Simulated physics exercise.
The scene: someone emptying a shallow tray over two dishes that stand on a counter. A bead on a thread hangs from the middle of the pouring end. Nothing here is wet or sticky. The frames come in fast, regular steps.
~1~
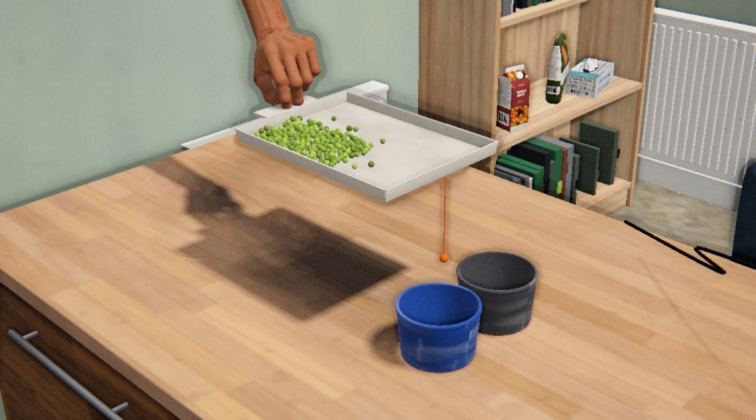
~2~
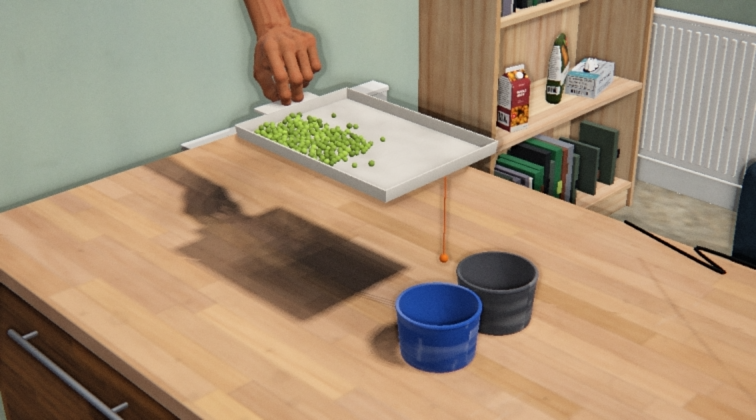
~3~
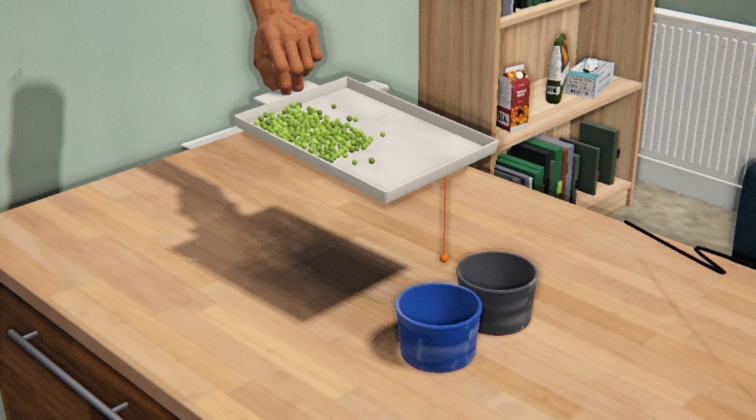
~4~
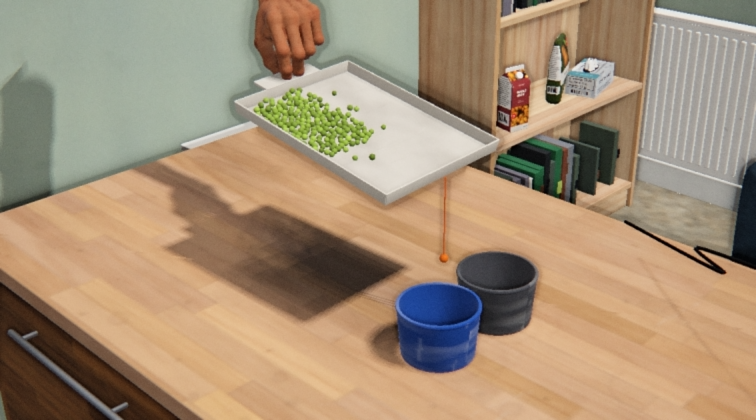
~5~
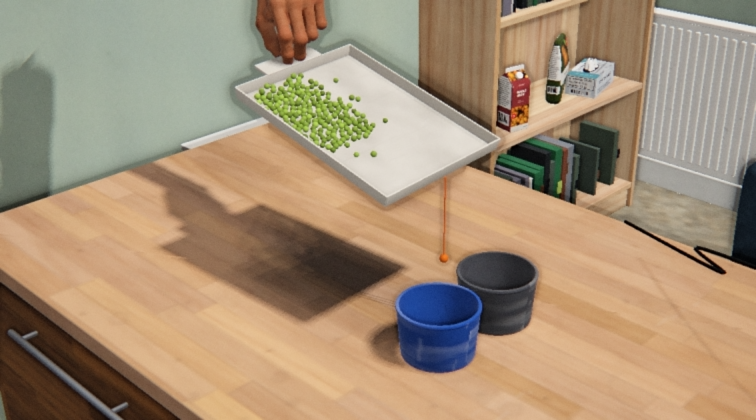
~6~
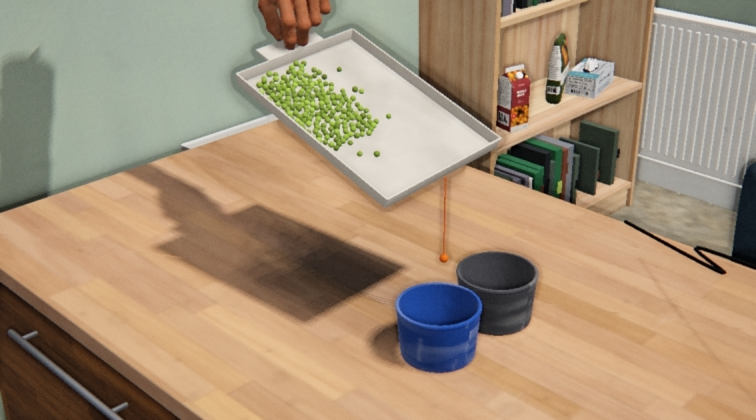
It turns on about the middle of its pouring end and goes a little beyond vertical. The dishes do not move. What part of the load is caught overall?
In the dishes lies more than half of it.
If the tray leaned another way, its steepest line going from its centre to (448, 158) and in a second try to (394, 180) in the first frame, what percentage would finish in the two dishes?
About 30 and 40 per cent.
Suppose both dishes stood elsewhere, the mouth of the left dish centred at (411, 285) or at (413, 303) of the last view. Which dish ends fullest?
The first try: The dish on the left. The second: The dish on the left.
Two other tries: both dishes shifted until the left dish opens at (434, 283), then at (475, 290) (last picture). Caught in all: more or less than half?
First less than half, then less than half.
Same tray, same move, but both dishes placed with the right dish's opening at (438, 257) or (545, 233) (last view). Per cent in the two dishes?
In turn 30 and 0 in a hundred.
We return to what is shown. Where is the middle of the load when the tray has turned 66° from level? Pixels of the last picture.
Close to (405, 198).
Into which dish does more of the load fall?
The winner is the dish on the left.
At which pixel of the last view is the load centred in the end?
Close to (436, 349).
Just after the last frame, tray tipped steeply; roughly two thirds on the tray; about a tenth in the left dish; just a few outside both; roughly a quarter in the air.
A moment on, tray tipped past a quarter turn; roughly a third on the tray; roughly a third in the left dish; just a few in the right dish; roughly a quarter outside both; about a tenth in the air.
Further on, tray tipped past a quarter turn; roughly two thirds in the left dish; just a few in the right dish; roughly a third outside both.
When it is over, tray tipped past a quarter turn; roughly two thirds in the left dish; just a few in the right dish; roughly a third outside both.
